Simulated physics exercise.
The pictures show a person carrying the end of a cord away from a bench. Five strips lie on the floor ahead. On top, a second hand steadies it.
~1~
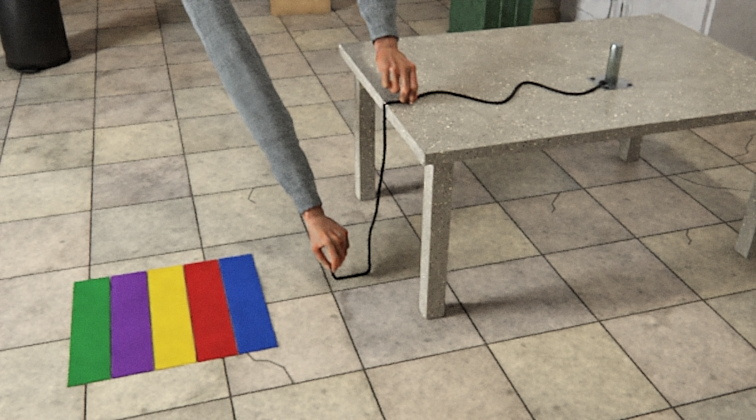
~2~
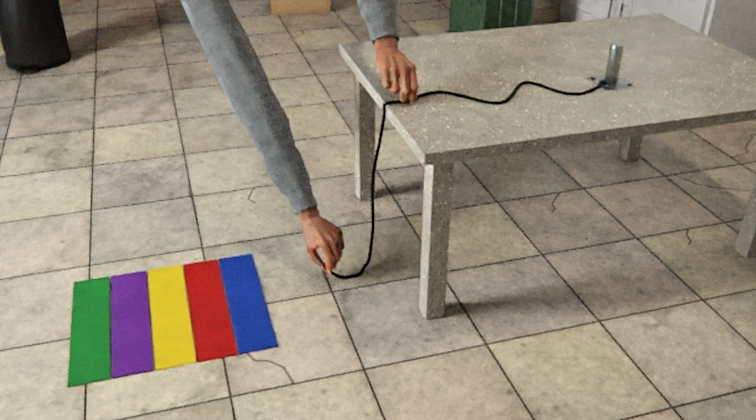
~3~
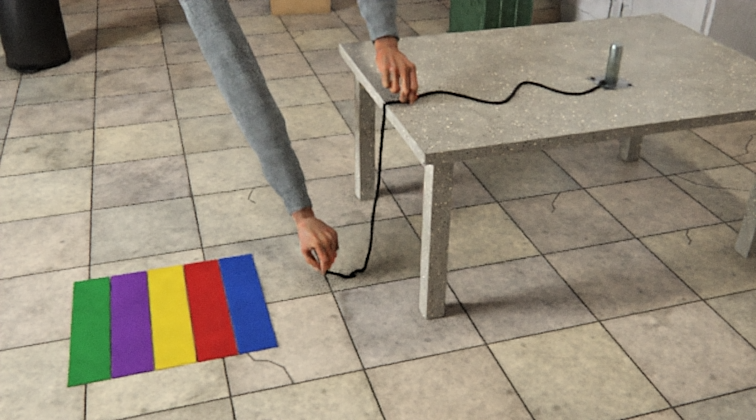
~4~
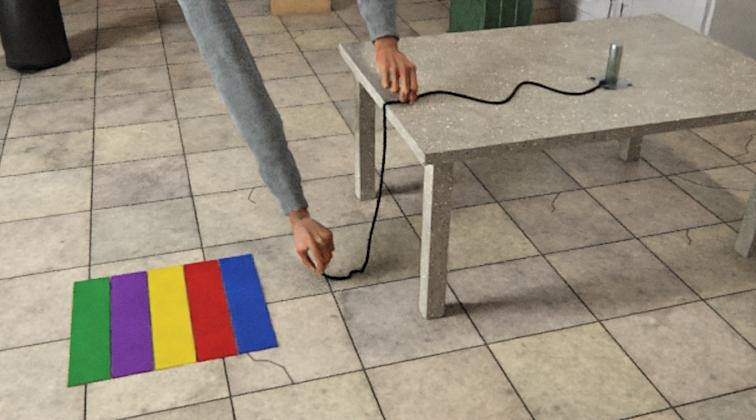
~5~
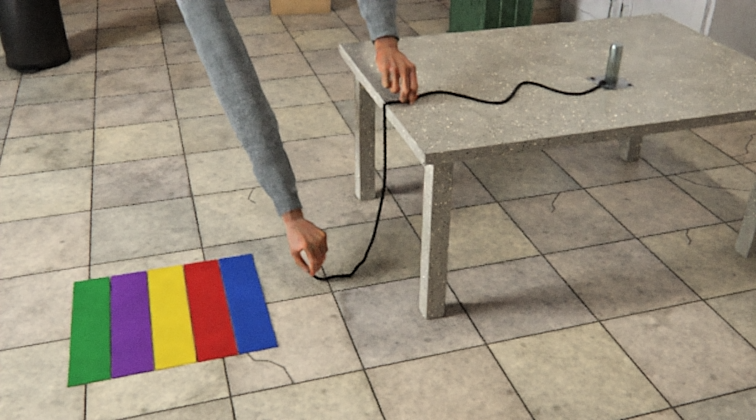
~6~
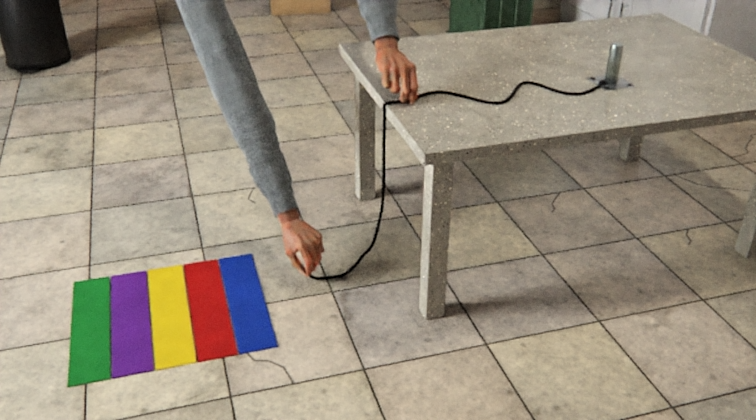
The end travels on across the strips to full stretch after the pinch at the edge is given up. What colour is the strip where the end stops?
It is purple.
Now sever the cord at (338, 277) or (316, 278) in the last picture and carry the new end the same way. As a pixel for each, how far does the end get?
(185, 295) and (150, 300).
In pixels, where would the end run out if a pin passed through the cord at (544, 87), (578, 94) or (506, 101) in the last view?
First try around (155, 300), second around (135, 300), third around (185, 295).
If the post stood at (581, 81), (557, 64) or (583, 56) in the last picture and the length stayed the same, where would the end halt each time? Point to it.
Approximate places, in that order: (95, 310), (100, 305), (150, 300).
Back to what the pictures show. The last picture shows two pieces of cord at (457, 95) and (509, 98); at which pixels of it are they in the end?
They end up at (405, 105) and (464, 98).
Soon after, end near (197, 291); over red.
Then, end near (154, 298); over yellow.
At full stretch, end near (128, 302); over purple. The end stops over the purple strip.
